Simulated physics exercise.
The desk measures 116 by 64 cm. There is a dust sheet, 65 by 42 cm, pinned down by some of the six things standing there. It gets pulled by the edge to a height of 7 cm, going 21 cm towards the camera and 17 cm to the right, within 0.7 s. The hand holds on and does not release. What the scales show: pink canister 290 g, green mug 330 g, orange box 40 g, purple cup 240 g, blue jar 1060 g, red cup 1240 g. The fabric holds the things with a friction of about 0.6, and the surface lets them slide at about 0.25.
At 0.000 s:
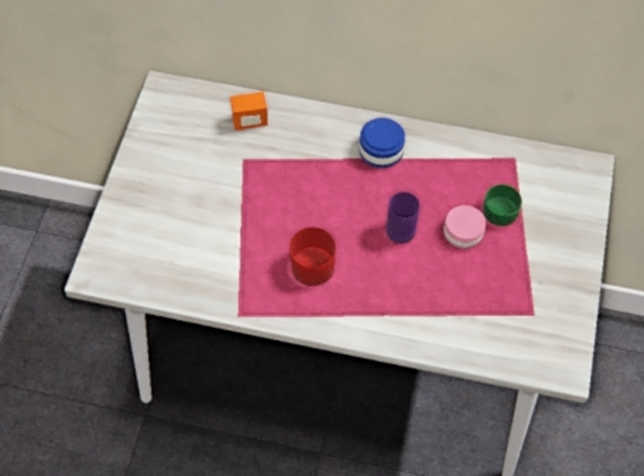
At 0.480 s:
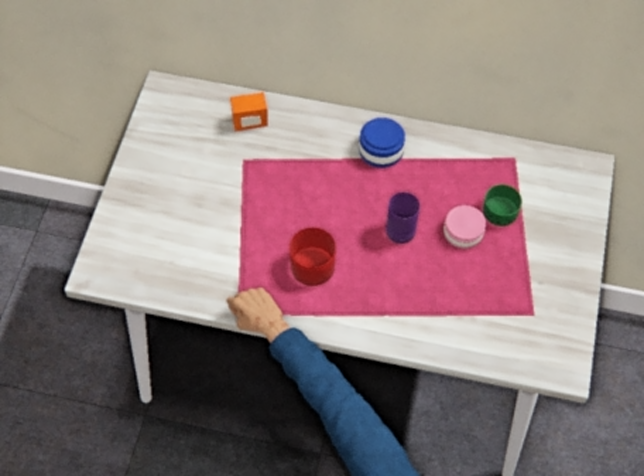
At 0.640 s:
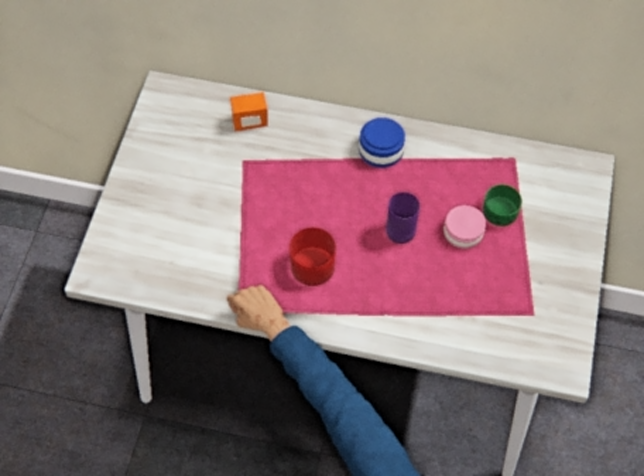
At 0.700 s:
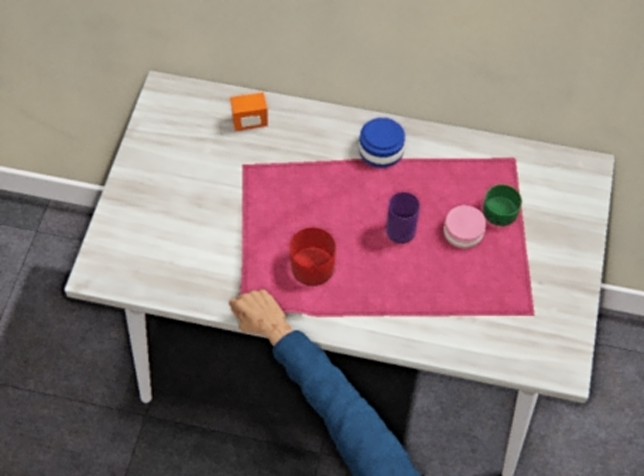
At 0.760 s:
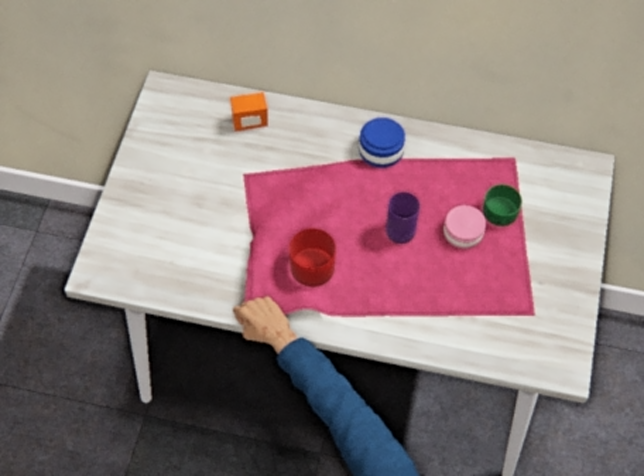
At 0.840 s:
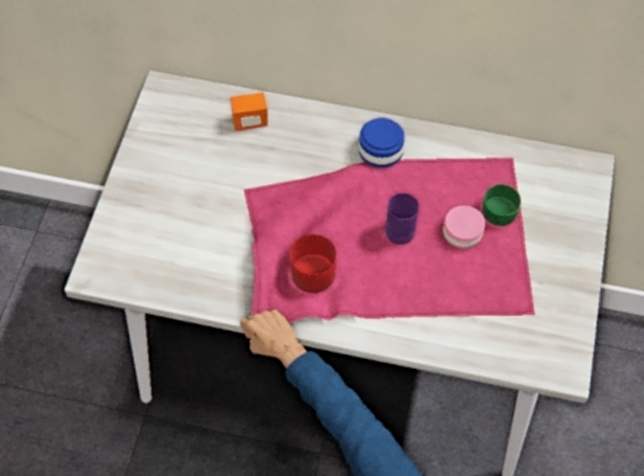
To begin with, a pink cloth lies flat on a pale desk, with cups and small containers on and around it. A hand reaches in and grips its near left corner, then pulls slightly toward the viewer and right, wrinkling the cloth's left side as the red cup shifts slightly nearer.
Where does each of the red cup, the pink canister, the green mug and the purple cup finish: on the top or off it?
Finish: The red cup off the top; the pink canister off the top; the green mug off the top; the purple cup off the top.
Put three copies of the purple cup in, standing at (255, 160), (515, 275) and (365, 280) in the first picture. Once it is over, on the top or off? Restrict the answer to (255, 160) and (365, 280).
Result, in order: On top at the end; off the top at the end.
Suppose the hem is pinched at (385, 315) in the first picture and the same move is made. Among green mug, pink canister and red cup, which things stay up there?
Log - green mug: Still on top; pink canister: Still on top; red cup: Off the top.
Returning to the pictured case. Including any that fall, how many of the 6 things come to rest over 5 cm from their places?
That comes to 4 of the things.
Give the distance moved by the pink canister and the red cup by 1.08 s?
For the pink canister, 4 centimetres, and for the red cup, 15 centimetres.
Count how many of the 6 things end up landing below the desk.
4 in all.
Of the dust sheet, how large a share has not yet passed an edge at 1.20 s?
Near 85 in a hundred.
By 1.0 s, 95 % of the dust sheet is still over the top; red cup 8 cm off its start, purple cup 4 cm off its start, green mug 3 cm off its start.
By 1.1 s, 90 % of the dust sheet is still over the top; red cup 17 cm off its start, purple cup 8 cm off its start, green mug 6 cm off its start.
By 1.2 s, 85 % of the dust sheet is still over the top; red cup 22 cm off its start at (335, 338), purple cup 11 cm off its start at (389, 246), green mug 9 cm off its start at (465, 200).
By 1.3 s, 75 % of the dust sheet is still over the top; red cup 27 cm off its start, purple cup 15 cm off its start, green mug 11 cm off its start.
By 2.9 s, 0 % of the dust sheet is still over the top; green mug over the edge, purple cup over the edge, pink canister over the edge, red cup over the edge.
